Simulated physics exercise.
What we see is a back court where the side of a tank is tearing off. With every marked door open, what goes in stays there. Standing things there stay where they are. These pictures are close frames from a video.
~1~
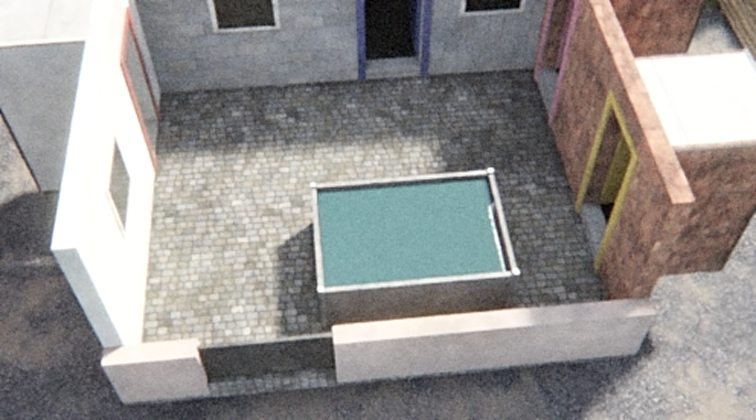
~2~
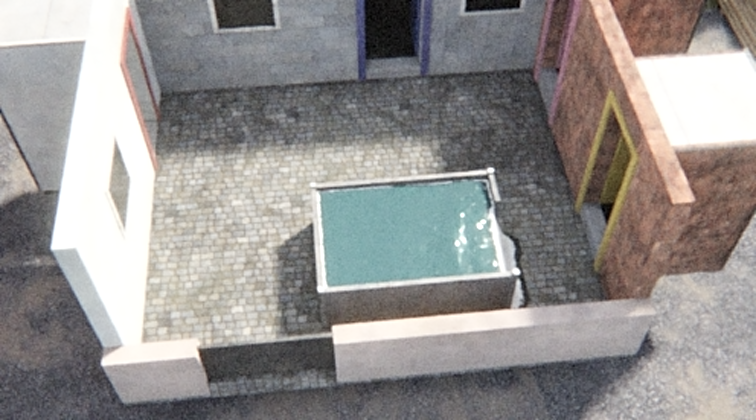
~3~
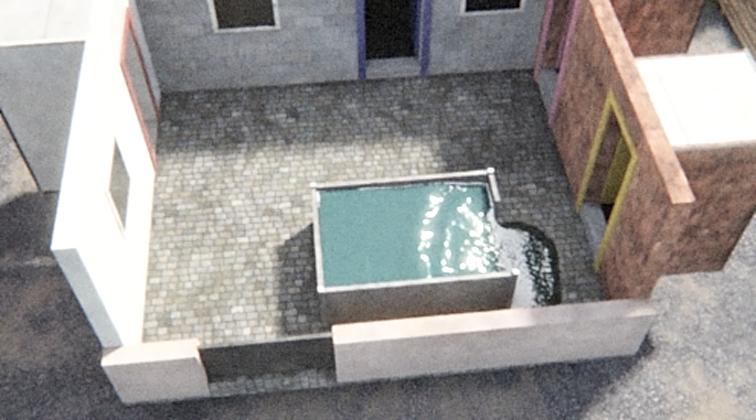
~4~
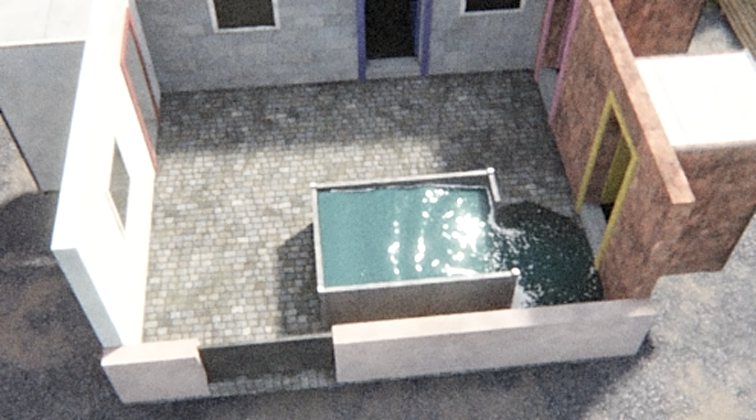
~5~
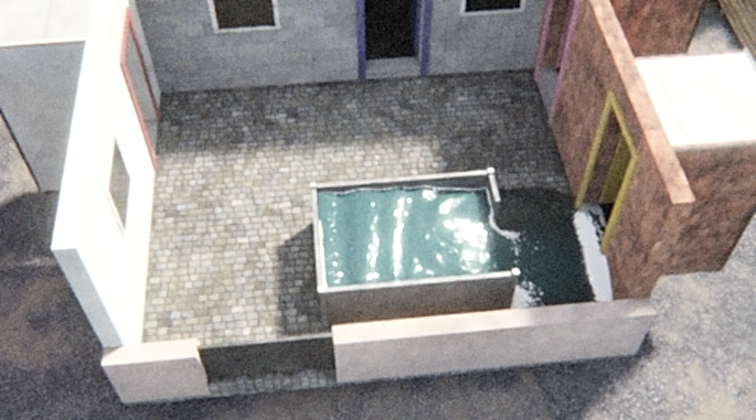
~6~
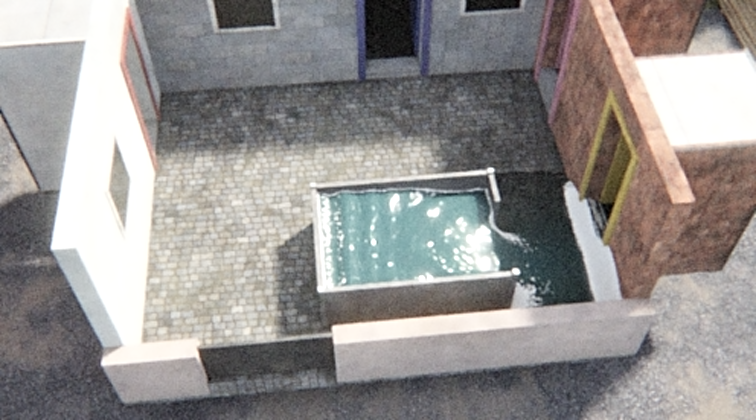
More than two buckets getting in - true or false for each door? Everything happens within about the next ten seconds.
Pink door: False; blue door: False; yellow door: True; red door: True.
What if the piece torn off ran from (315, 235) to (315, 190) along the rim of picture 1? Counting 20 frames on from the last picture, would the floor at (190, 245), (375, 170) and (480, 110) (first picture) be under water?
Following the listed order, the three come out reached by the spill, not reached and not reached.
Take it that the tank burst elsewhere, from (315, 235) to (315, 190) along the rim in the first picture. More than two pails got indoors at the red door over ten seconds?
The red door crosses the line.
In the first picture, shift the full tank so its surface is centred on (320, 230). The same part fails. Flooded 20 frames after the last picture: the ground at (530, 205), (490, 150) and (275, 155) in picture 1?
The first spot ends up sodden, the second sodden and the third left untouched.
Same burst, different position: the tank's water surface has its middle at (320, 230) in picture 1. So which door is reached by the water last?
I'd go with the door marked red.
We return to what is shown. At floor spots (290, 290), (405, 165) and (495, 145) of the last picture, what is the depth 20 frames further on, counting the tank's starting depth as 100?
The three come to near 0, 2 and 8 per cent respectively.
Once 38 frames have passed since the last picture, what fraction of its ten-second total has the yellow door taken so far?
That share would be near 100 %.
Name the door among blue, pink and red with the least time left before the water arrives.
That's the one in pink.
A moment on, water covers 15 % of the floor; the pink door wet at the sill, nothing in, the blue door not reached, the yellow door over two buckets in, the red door not reached.
Next, water covers 30 % of the floor; the pink door wet at the sill, nothing in, the blue door not reached, the yellow door far over two buckets in, the red door not reached.
Then, water covers 55 % of the floor; the pink door wet at the sill, nothing in, the blue door wet at the sill, nothing in, the yellow door far over two buckets in, the red door not reached.
Later, water covers 90 % of the floor; the pink door wet at the sill, nothing in, the blue door wet at the sill, nothing in, the yellow door far over two buckets in, the red door under two buckets in.
In the end, water covers 95 % of the floor; the pink door wet at the sill, nothing in, the blue door wet at the sill, nothing in, the yellow door far over two buckets in, the red door far over two buckets in.
